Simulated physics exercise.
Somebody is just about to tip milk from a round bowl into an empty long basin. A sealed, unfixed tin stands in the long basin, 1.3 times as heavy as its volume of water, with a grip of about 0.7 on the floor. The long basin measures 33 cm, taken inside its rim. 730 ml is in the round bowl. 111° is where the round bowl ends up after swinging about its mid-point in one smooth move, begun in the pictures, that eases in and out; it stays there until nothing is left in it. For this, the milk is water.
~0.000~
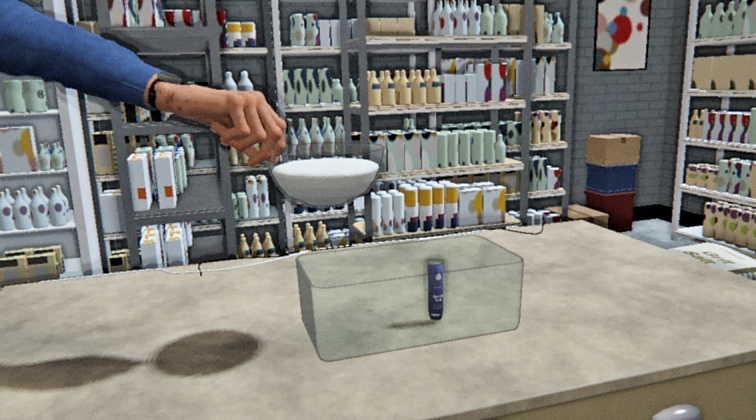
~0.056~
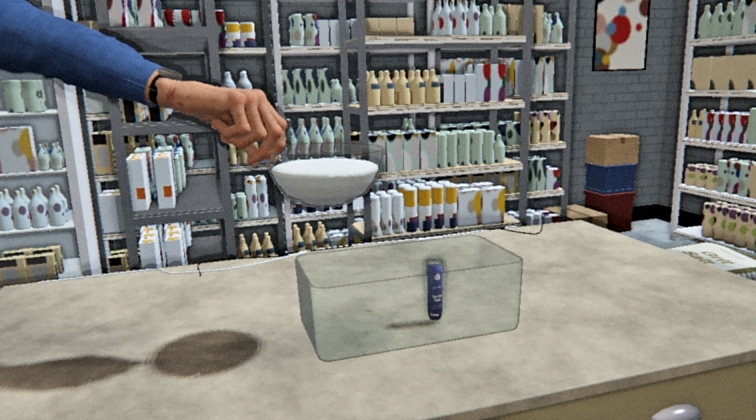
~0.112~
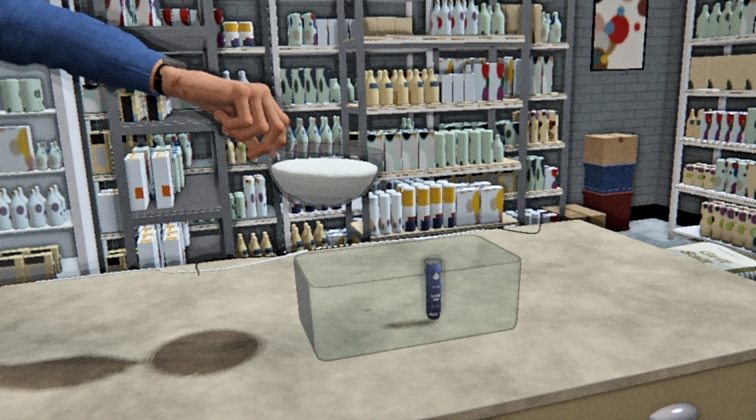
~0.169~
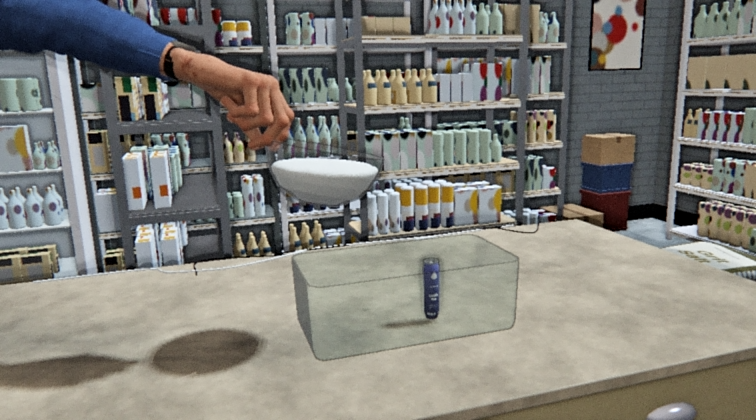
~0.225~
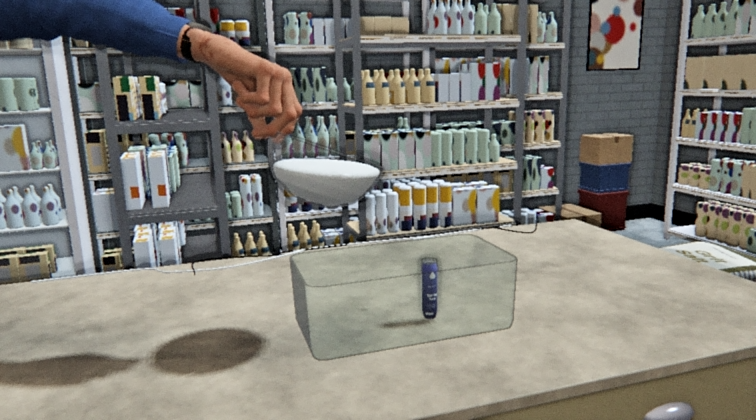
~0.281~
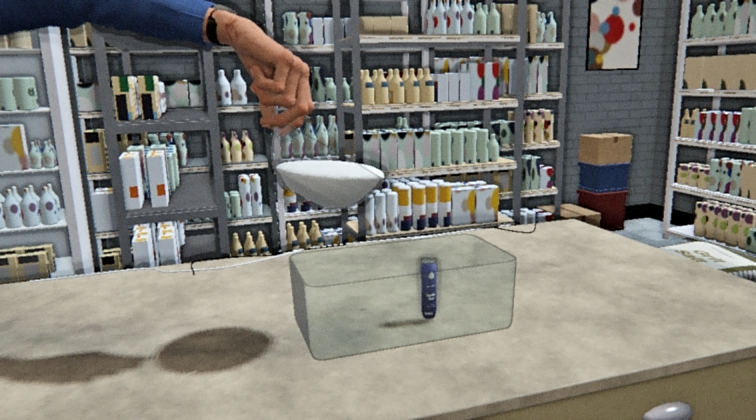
The clip shows a hand near a round white bowl above a clear long basin and a small dark blue container on a shop counter; the bowl tilts gradually to the right as the blue-sleeved arm shifts rightward.
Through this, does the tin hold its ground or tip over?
It pitches over.
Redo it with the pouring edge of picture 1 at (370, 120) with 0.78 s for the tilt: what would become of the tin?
After that, the tin overturns.
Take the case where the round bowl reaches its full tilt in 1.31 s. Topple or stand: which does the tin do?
In that case the tin overturns.
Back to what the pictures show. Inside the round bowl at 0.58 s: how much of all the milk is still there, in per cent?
Some 14 % of it is still there.
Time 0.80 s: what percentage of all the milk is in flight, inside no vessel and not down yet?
Some 2 % is up in the air.
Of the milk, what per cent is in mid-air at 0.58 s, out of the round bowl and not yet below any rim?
Roughly 34 percent.
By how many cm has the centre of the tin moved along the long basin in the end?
Around 5.0 cm.
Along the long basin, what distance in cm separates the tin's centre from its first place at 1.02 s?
The tin is about 1 cm from where it started.
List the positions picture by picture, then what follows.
Tilt 0°; pouring edge (381, 146); surface from (271, 170) to (376, 162); the long basin's rim runs from (304, 272) to (501, 248); the tin's top is at (435, 265), in the first picture.
Tilt 1°; pouring edge (380, 148); surface from (271, 169) to (375, 163), in the second picture.
Tilt 6°; pouring edge (380, 152); surface from (271, 167) to (374, 164), in the third picture.
Tilt 13°; pouring edge (380, 158); surface from (271, 166) to (374, 166), in the fourth picture.
Tilt 22°; pouring edge (380, 168); surface from (273, 166) to (376, 167), in the fifth picture.
Tilt 33°; pouring edge (379, 179); surface from (275, 168) to (375, 172); 3 per cent is over the edge, in the sixth picture.
Then, 0.58 s in, the tilt is 95° and 13 per cent is still to pour; the tin stands where it began.
Then, 0.80 s in, the tilt is 111° and 0 per cent is still to pour; the tin leans 10°.
Then, 1.02 s in, the tilt is 111° and 0 per cent is still to pour; the tin leans 20°.
Then, 1.27 s in, the tilt is 111° and 0 per cent is still to pour; the tin lies on its side.
Finally, the tin lies on its side.
